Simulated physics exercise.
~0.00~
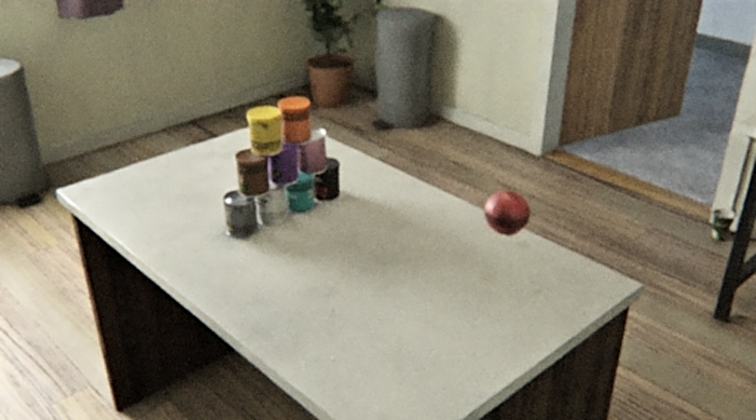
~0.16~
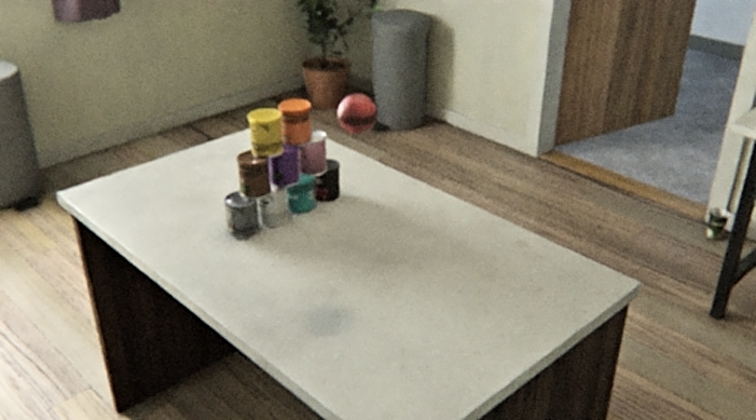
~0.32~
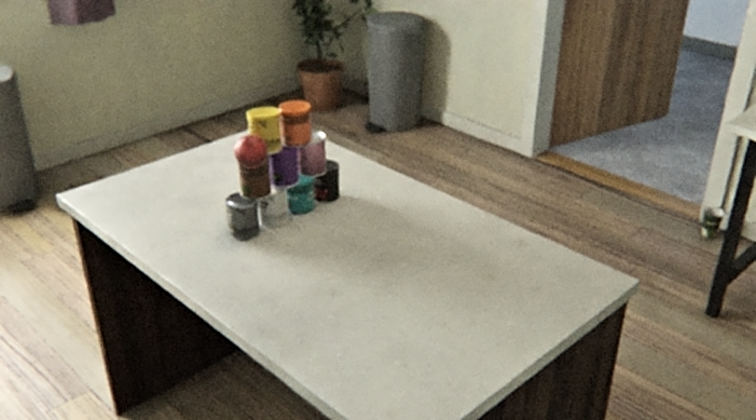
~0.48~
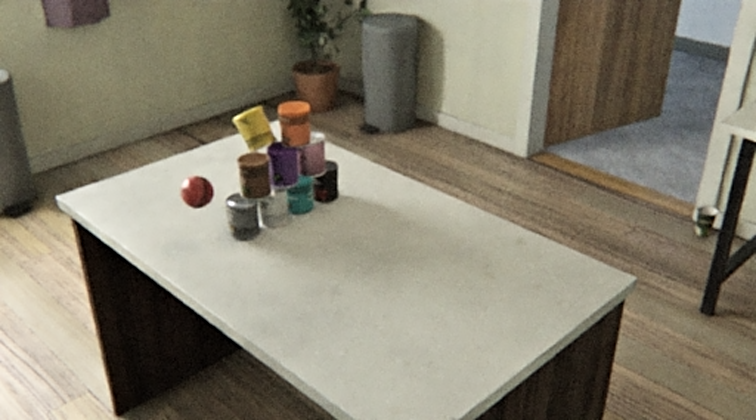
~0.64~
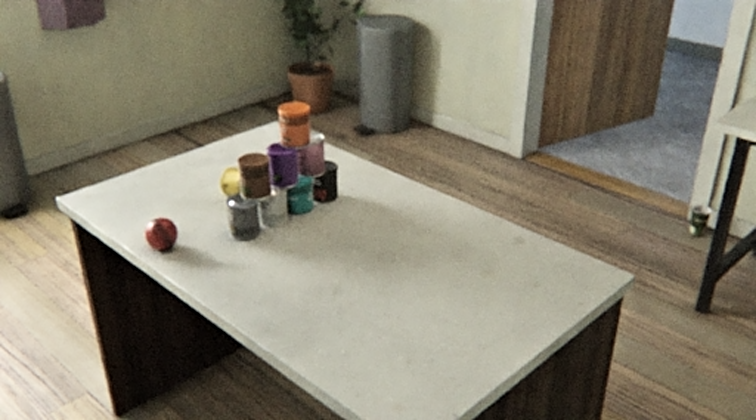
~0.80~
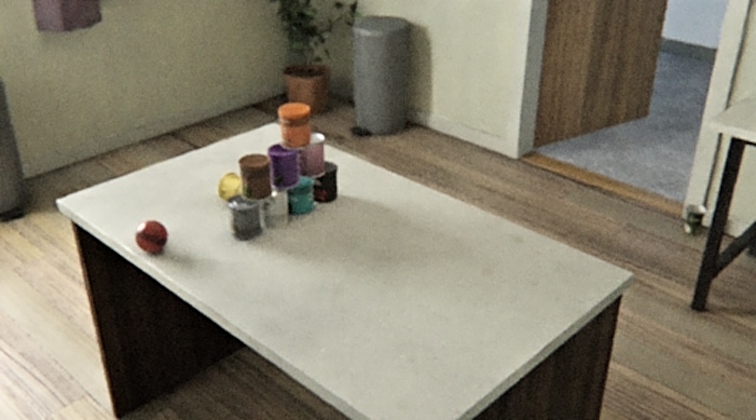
Red ball flying leftward into stacked colourful tins on a table, toppling the yellow one onto its side, the rest staying stacked.
